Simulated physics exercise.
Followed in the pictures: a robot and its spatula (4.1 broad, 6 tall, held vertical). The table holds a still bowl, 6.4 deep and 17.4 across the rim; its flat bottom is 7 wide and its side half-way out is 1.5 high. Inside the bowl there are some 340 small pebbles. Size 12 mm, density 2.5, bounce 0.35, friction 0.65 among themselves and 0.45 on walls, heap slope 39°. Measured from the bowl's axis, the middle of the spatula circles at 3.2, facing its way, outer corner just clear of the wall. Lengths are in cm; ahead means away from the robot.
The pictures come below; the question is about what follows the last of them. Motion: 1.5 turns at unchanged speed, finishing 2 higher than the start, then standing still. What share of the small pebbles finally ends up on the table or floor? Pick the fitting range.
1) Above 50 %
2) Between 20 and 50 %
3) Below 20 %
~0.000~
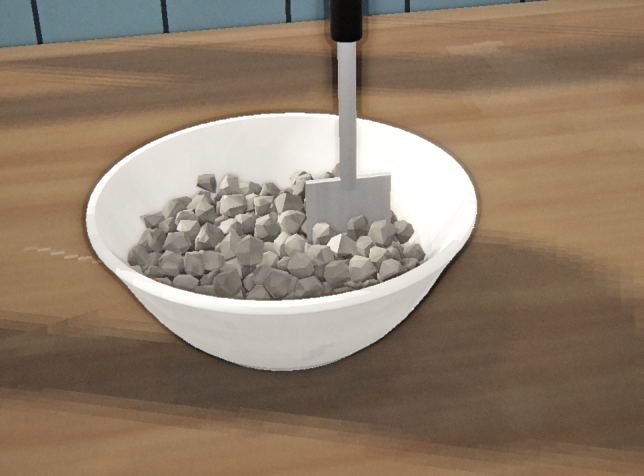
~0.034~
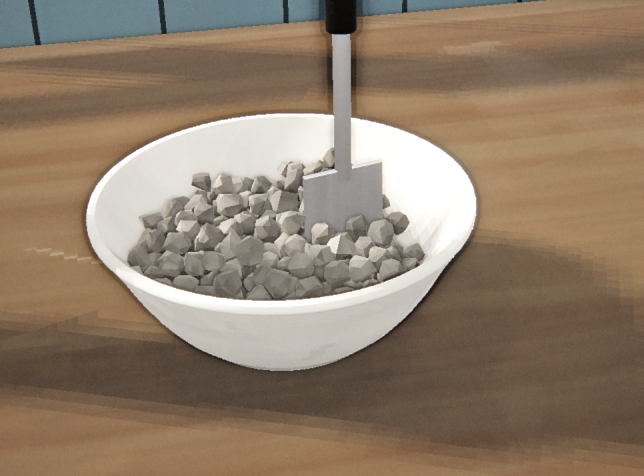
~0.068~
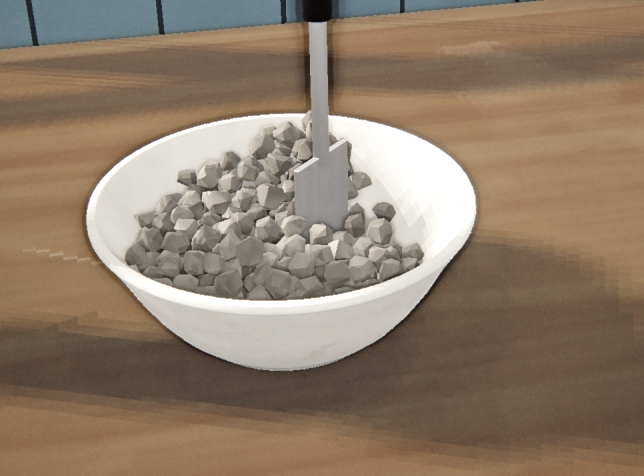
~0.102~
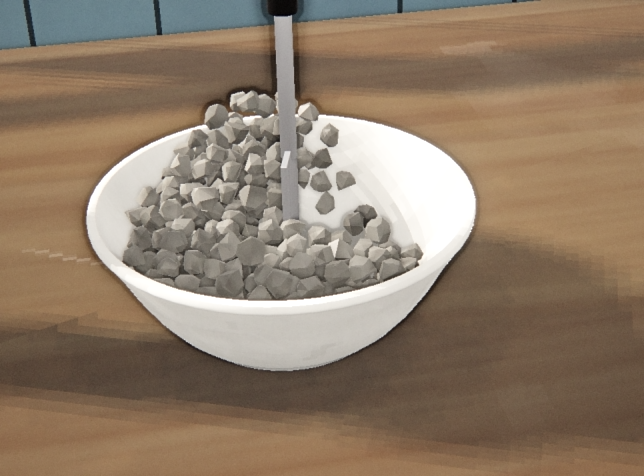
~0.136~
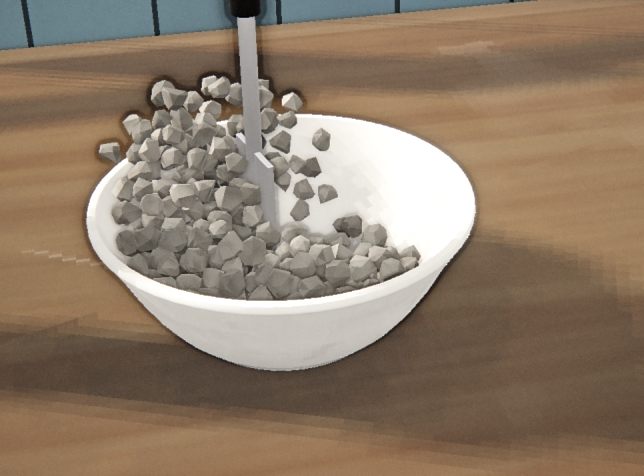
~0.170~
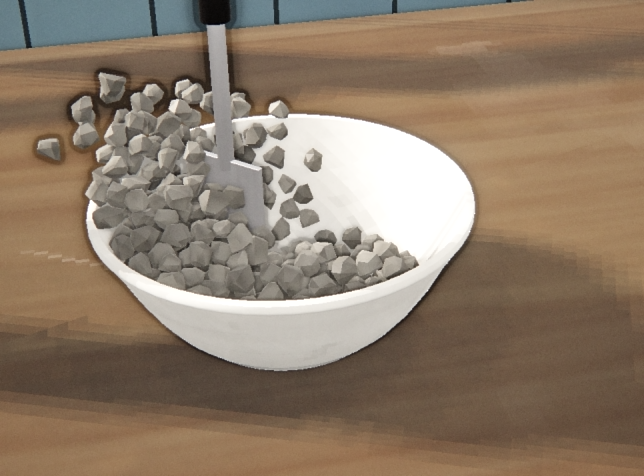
2.
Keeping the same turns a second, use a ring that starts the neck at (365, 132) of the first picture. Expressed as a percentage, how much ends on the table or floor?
Roughly 40 per cent.
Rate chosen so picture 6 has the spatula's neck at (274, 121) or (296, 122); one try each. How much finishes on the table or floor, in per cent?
Around 20 and 10 percent, in that order.
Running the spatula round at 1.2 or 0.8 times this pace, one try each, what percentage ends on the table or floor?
Roughly 35 and 25 per cent.
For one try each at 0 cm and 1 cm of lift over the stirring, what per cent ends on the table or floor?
Near 40 in a hundred, then near 35 in a hundred.
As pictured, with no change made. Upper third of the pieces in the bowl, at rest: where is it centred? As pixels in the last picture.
(272, 241).
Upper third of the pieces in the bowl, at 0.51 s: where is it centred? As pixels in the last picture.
Centre, approx.: (303, 180).
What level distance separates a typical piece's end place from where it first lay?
Level distance: About 7 cm.
After 0.34 s, 290° round, highest piece 11 above the table; 275 in the bowl, 39 on the table or floor, 26 in flight or on the tool.
After 0.51 s, 85° round, highest piece 8 above the table; 248 in the bowl, 81 on the table or floor, 11 in flight or on the tool.
After 0.80 s, 180° round, highest piece 7 above the table; 245 in the bowl, 95 on the table or floor.
After 1.50 s, 180° round, highest piece 7 above the table; 245 in the bowl, 95 on the table or floor.
At rest, 245 in the bowl, 95 on the table or floor. That is 28 % on the table or floor.
